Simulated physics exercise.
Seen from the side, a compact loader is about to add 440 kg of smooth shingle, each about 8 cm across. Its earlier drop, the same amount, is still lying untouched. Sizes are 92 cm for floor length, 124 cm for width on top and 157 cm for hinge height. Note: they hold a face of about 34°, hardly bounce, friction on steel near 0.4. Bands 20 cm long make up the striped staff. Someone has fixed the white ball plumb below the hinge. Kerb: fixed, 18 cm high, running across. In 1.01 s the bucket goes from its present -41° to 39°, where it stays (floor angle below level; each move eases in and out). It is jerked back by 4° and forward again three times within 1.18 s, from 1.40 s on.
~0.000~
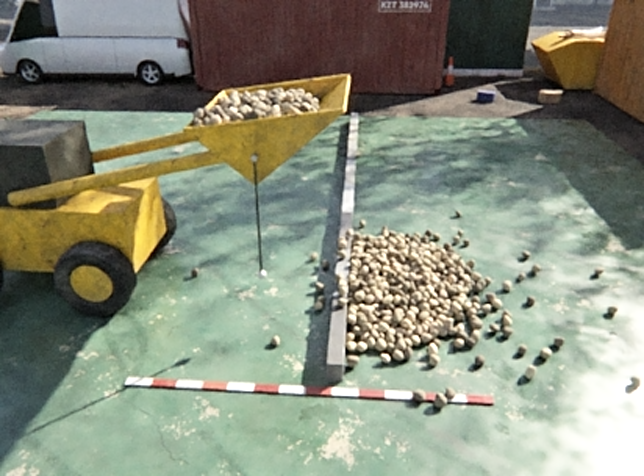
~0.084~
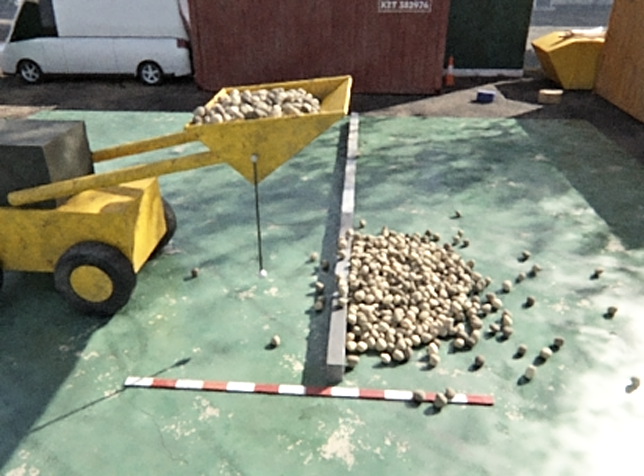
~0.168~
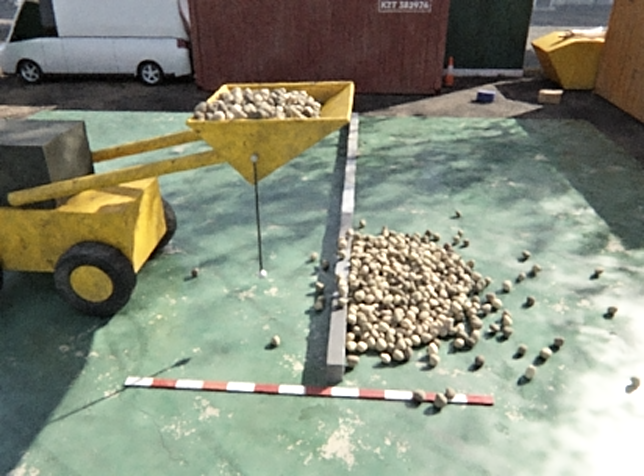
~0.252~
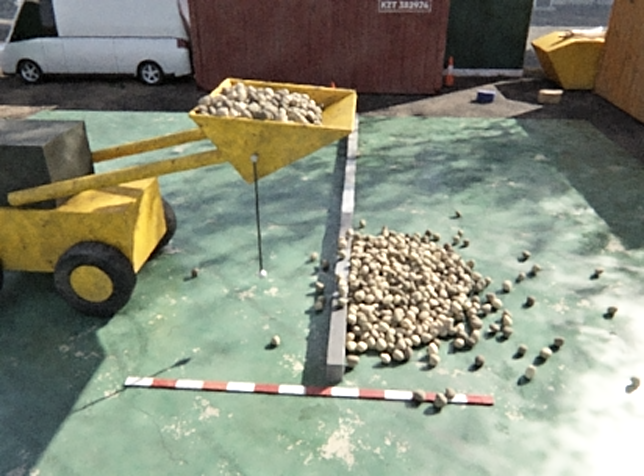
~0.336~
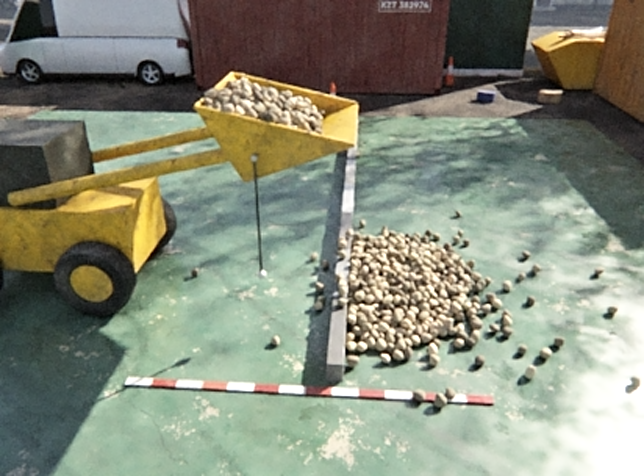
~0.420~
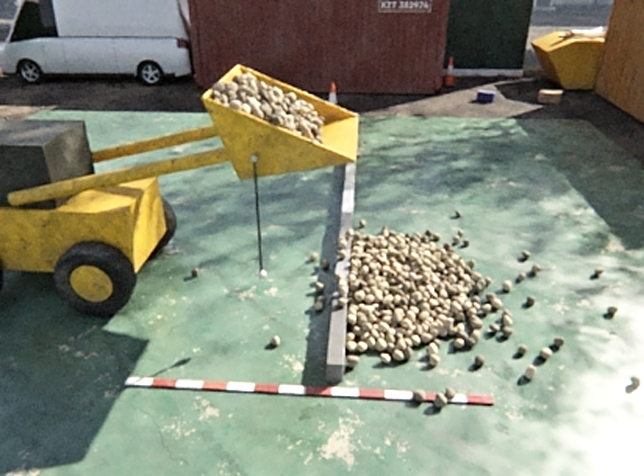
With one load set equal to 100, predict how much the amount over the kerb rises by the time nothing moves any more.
It rises by roughly 96 percent.
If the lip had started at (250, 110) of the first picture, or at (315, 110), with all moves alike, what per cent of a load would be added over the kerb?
First place: Roughly 10 %; second place: Roughly 75 %.
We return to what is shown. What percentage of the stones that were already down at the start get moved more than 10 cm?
Roughly 30 per cent of them.
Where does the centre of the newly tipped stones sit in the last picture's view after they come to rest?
In the last view, somewhere near (398, 275).
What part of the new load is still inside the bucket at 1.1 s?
65 %.
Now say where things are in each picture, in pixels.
In the first frame, lip at (344, 111), floor tilted -41°, highest stones at (266, 98). The earlier load is highest near (346, 262), 22 cm above ground level, 3 % on this side of the kerb, 97 % over the kerb.
In the second frame, the bucket is at -39°, its lip at (346, 113); the top of the load is at (267, 97); the stones move at 0.1 m/s on average.
In the third frame, the bucket is at -35°, its lip at (349, 120); the top of the load is at (252, 96); the stones move at 0.2 m/s on average.
In the fourth frame, lip at (352, 131), floor tilted -29°, highest stones at (239, 93); the stones move at 0.4 m/s on average.
In the fifth frame, lip at (355, 145), floor tilted -20°, highest stones at (241, 87); the stones move at 0.4 m/s on average.
In the sixth frame, the bucket is at -11°, its lip at (355, 161); the top of the load is at (244, 84); the stones move at 0.5 m/s on average.
After 0.8 s the floor is at 27°; in per cent of one load, 100 in the bucket, 3 on this side of the kerb, 97 over the kerb; the foremost stones are at (562, 296).
After 1.1 s the floor is at 39°; in per cent of one load, 65 in the bucket, 21 on this side of the kerb, 114 over the kerb; the foremost stones are at (562, 296).
After 3.0 s the floor is at 39°; in per cent of one load, 0 in the bucket, 7 on this side of the kerb, 194 over the kerb; the foremost stones are at (563, 287).
After 5.8 s the floor is at 39°; in per cent of one load, 0 in the bucket, 7 on this side of the kerb, 194 over the kerb; the foremost stones are at (563, 287). Net gain over the kerb, 96.
